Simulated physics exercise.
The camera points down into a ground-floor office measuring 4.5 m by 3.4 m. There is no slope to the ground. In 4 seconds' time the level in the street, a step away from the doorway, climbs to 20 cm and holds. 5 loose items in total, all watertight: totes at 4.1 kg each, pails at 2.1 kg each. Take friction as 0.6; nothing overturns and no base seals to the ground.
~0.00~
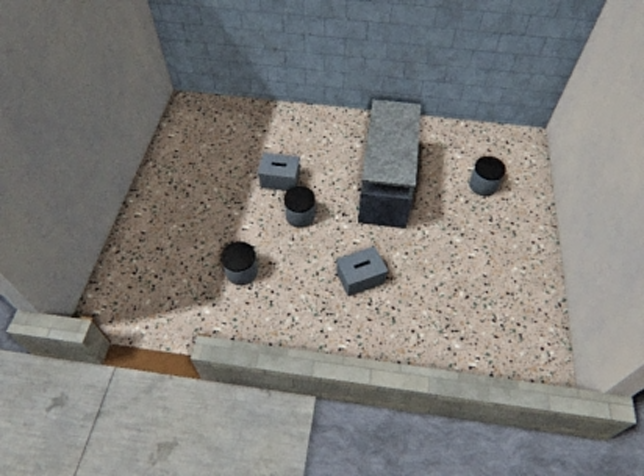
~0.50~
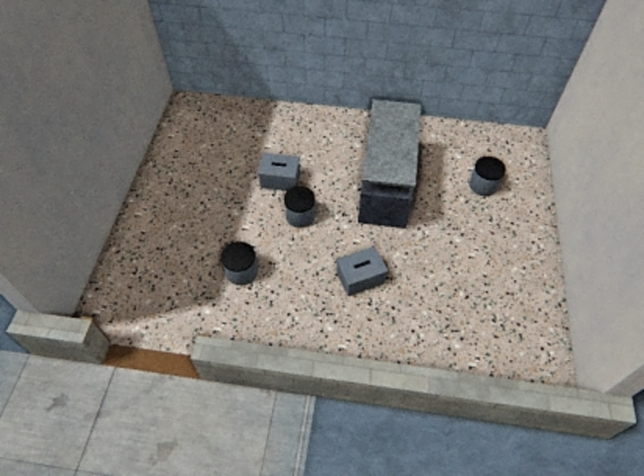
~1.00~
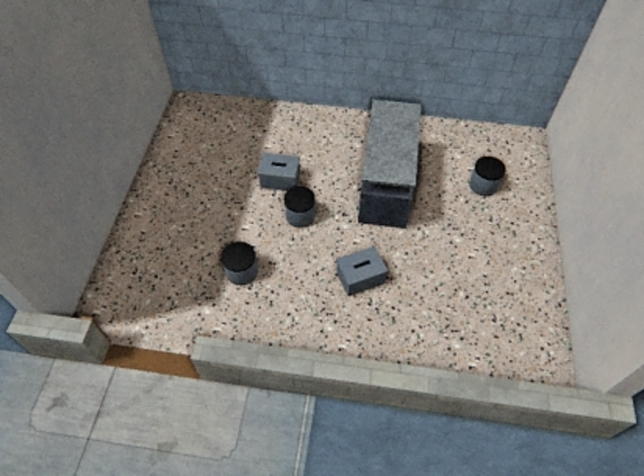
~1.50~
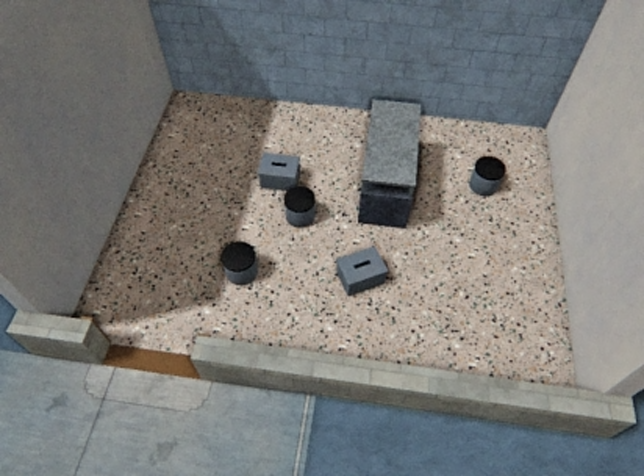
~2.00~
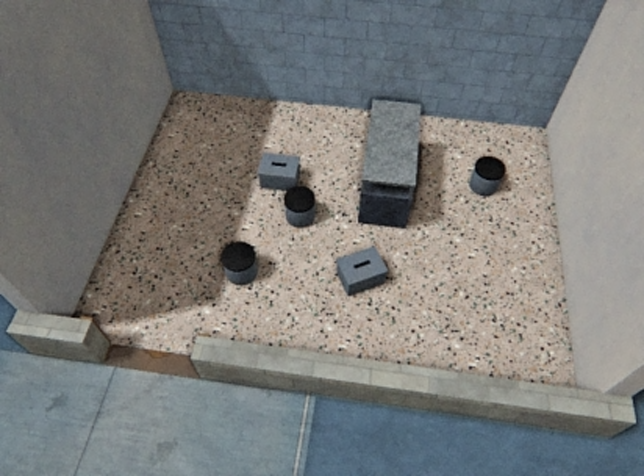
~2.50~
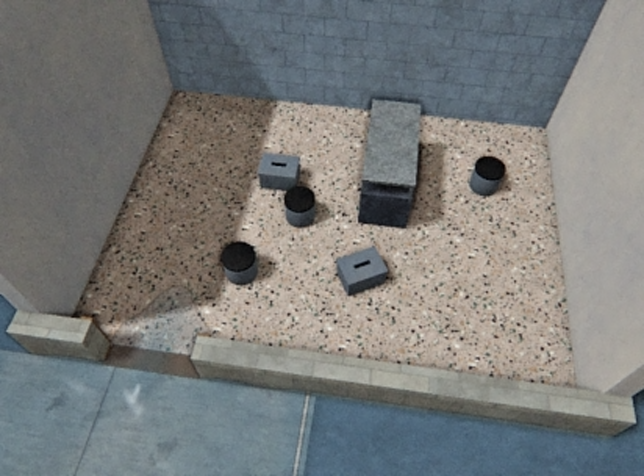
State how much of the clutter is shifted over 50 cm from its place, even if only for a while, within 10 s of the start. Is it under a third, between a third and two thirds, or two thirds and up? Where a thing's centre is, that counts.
It is between a third and two thirds.
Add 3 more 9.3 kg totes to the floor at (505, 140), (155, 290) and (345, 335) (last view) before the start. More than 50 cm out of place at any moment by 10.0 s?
Note: Item 1 below threshold; item 2 above threshold; item 3 below threshold.
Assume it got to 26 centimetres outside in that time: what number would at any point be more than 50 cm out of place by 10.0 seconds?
Then it comes to 5.
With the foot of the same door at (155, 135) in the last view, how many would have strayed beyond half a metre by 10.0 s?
Then it comes to 5 of them.
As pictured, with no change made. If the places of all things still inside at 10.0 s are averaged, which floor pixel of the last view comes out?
Averaged position, last view: Near pixel (384, 175).
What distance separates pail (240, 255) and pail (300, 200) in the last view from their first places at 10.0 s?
Net displacement, in order: 150 cm; 140 cm.
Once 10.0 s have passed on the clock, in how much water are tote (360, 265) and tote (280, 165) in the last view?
Roughly 3 and 8 cm.
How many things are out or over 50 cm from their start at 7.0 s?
3 in all.
After 3.5 s 0 of 5 are over 50 cm from their spots; 0 afloat.
After 4.5 s 1 of 5 are over 50 cm from their spots; 0 afloat.
After 7.0 s 3 of 5 are over 50 cm from their spots; 3 afloat.
After 10.0 s 3 of 5 are over 50 cm from their spots, and 3 have been at some point; 3 afloat.
